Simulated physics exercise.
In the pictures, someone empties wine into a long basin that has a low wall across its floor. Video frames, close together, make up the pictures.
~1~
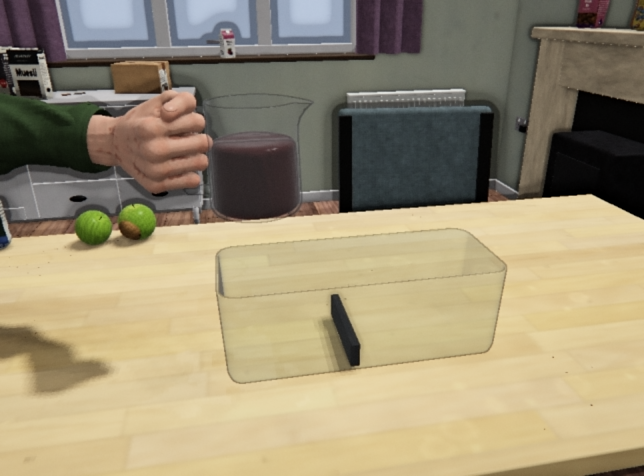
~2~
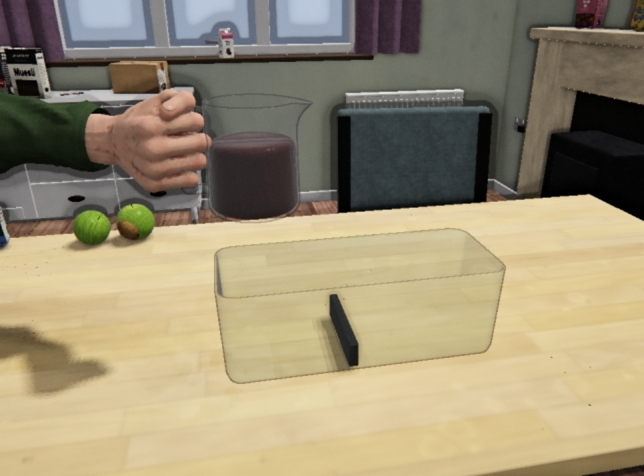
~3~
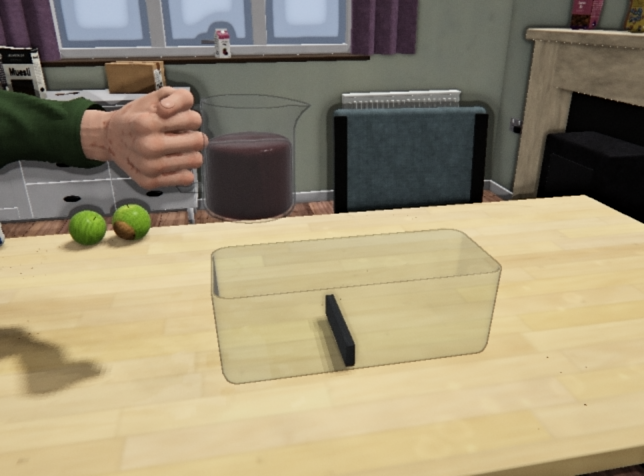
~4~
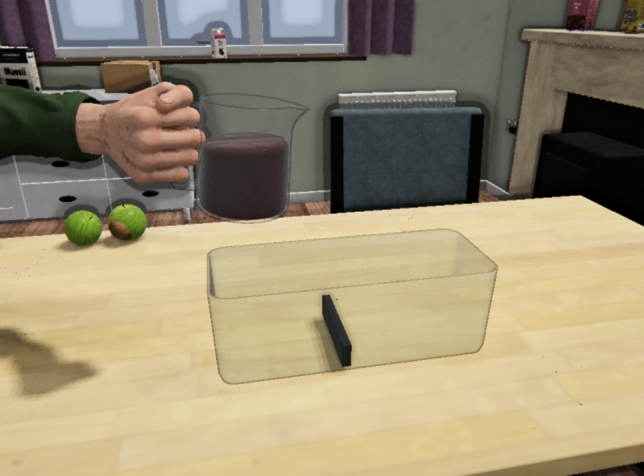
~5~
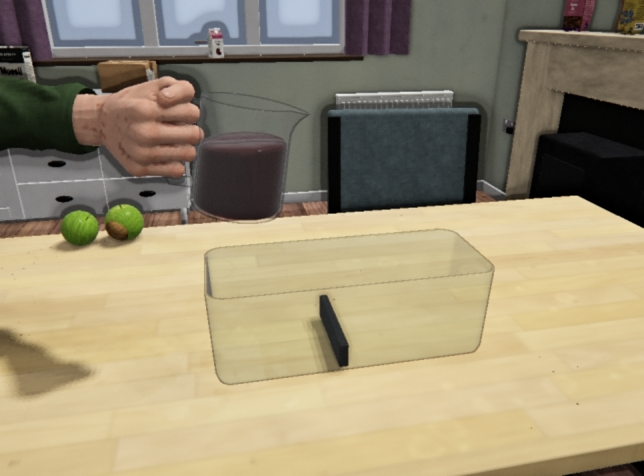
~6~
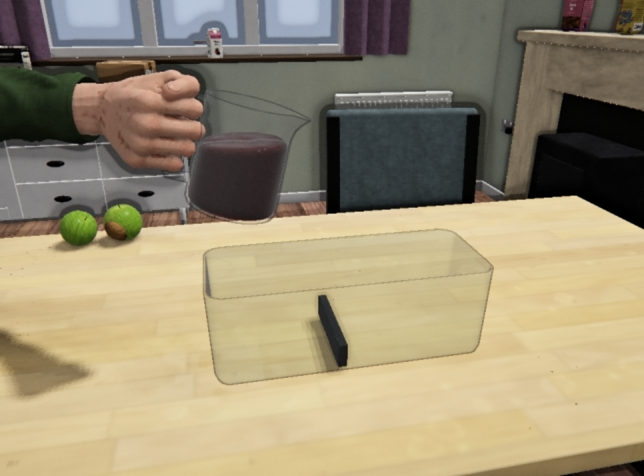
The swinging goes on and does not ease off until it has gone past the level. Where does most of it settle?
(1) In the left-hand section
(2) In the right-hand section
In the right-hand section.
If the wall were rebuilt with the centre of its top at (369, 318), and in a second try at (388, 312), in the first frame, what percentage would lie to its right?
Result: 45 % first, 5 % second.
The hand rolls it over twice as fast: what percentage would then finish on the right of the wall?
About 85 per cent.
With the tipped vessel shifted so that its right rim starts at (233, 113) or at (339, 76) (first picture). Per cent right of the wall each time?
Start one gives close to 10 percent, start two close to 85 percent.
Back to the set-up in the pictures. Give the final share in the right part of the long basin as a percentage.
I'd say near 85 in a hundred.
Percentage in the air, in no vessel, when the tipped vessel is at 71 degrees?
I'd put it near 10 per cent.
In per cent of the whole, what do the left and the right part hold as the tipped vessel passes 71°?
Split: Left 0 per cent, right 0 per cent.
A moment on, the tilt is 71° and 90 per cent is still to pour, 0 is left of the wall and 1 right of it.
Next, the tilt is 104° and 31 per cent is still to pour, 2 is left of the wall and 48 right of it.
Then the tilt is 110° and 2 per cent is still to pour, 13 is left of the wall and 82 right of it.
Later the tilt is 110° and 0 per cent is still to pour, 15 is left of the wall and 84 right of it.
At rest 15 per cent lies left of the wall, 84 right of it and 1 outside.
